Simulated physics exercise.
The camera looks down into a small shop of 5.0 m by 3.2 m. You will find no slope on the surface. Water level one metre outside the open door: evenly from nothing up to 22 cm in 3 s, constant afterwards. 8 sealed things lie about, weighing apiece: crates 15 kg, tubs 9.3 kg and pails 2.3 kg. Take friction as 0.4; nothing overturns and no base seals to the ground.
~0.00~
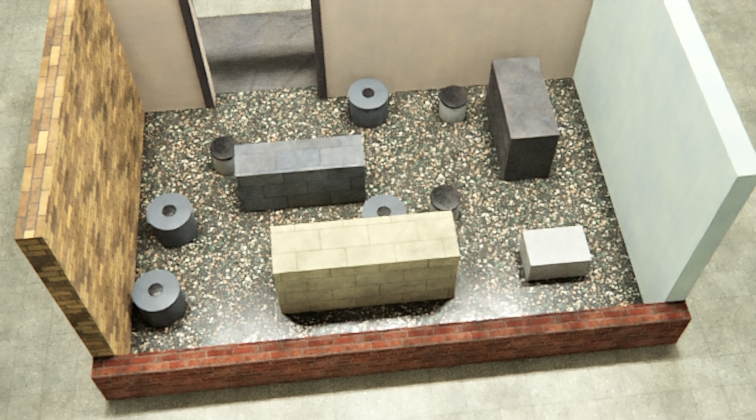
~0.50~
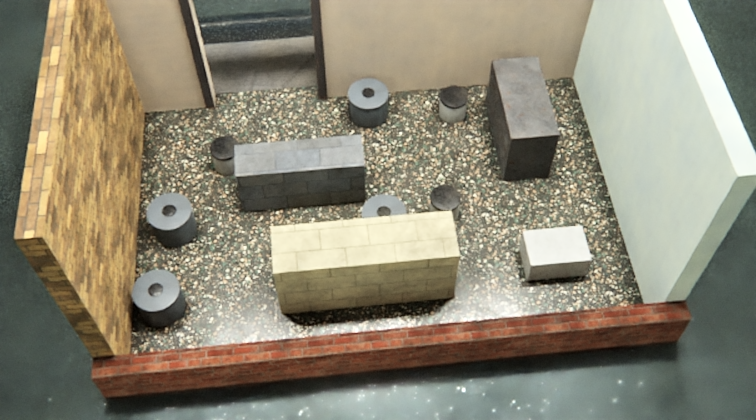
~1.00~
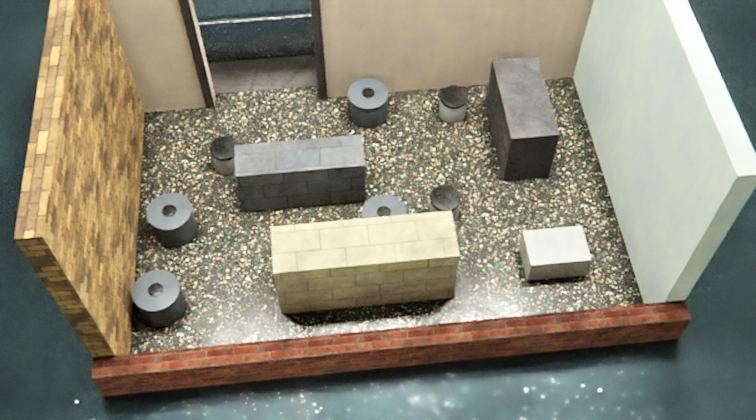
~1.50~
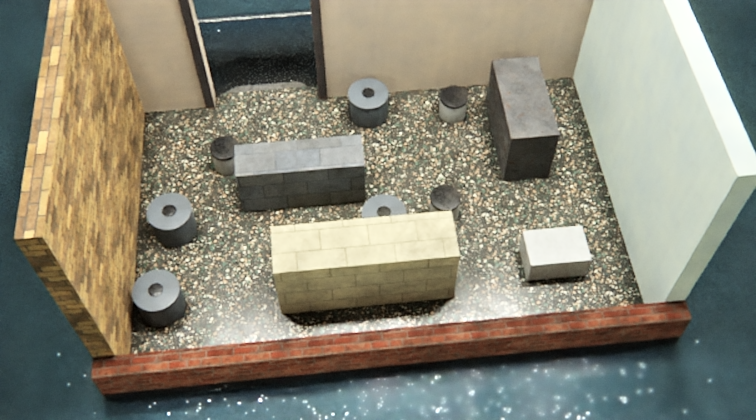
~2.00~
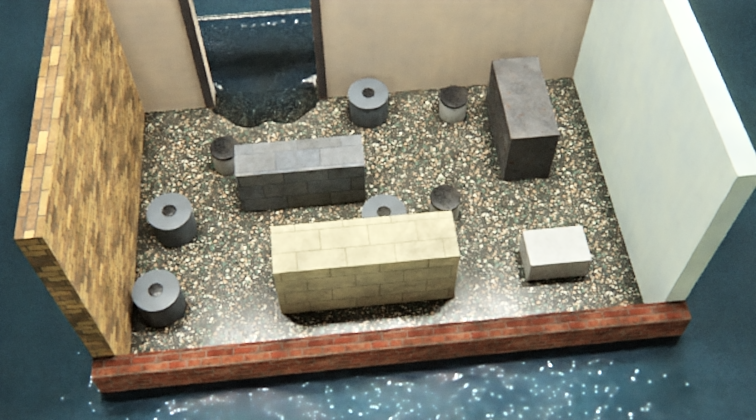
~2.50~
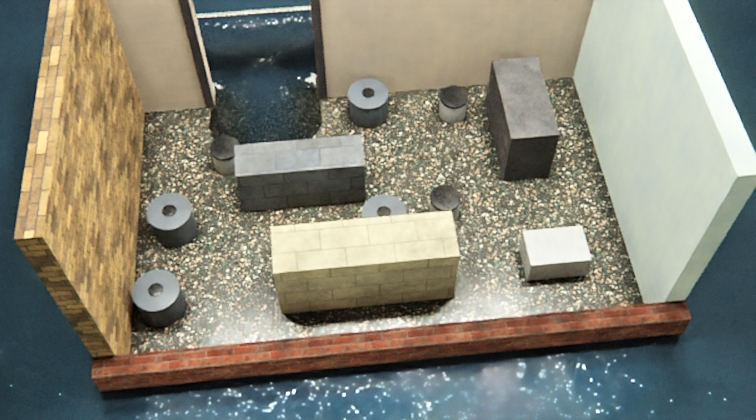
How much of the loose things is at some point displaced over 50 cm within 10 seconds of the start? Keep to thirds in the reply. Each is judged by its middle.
My answer: One to two thirds.
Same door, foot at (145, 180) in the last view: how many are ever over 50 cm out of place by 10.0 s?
In that case the number is 5.
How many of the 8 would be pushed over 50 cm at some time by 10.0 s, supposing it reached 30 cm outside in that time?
In that case the number is 6.
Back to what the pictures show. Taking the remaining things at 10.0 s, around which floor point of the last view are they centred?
I'd put it close to (419, 214) in the last view.
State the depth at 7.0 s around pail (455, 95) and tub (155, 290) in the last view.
Roughly 7 and 10 cm.
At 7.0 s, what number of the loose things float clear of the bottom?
At that point I count 4.
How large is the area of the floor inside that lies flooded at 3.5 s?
Some 3.0 m2 of it.
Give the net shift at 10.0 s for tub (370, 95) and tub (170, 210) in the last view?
Respectively 20 and 50 cm.
After 3.5 s 1 of 8 are over 50 cm from their spots; 0 afloat.
After 4.5 s 2 of 8 are over 50 cm from their spots; 1 afloat.
After 7.0 s 3 of 8 are over 50 cm from their spots; 4 afloat.
After 10.0 s 3 of 8 are over 50 cm from their spots, and 3 have been at some point; 7 afloat.
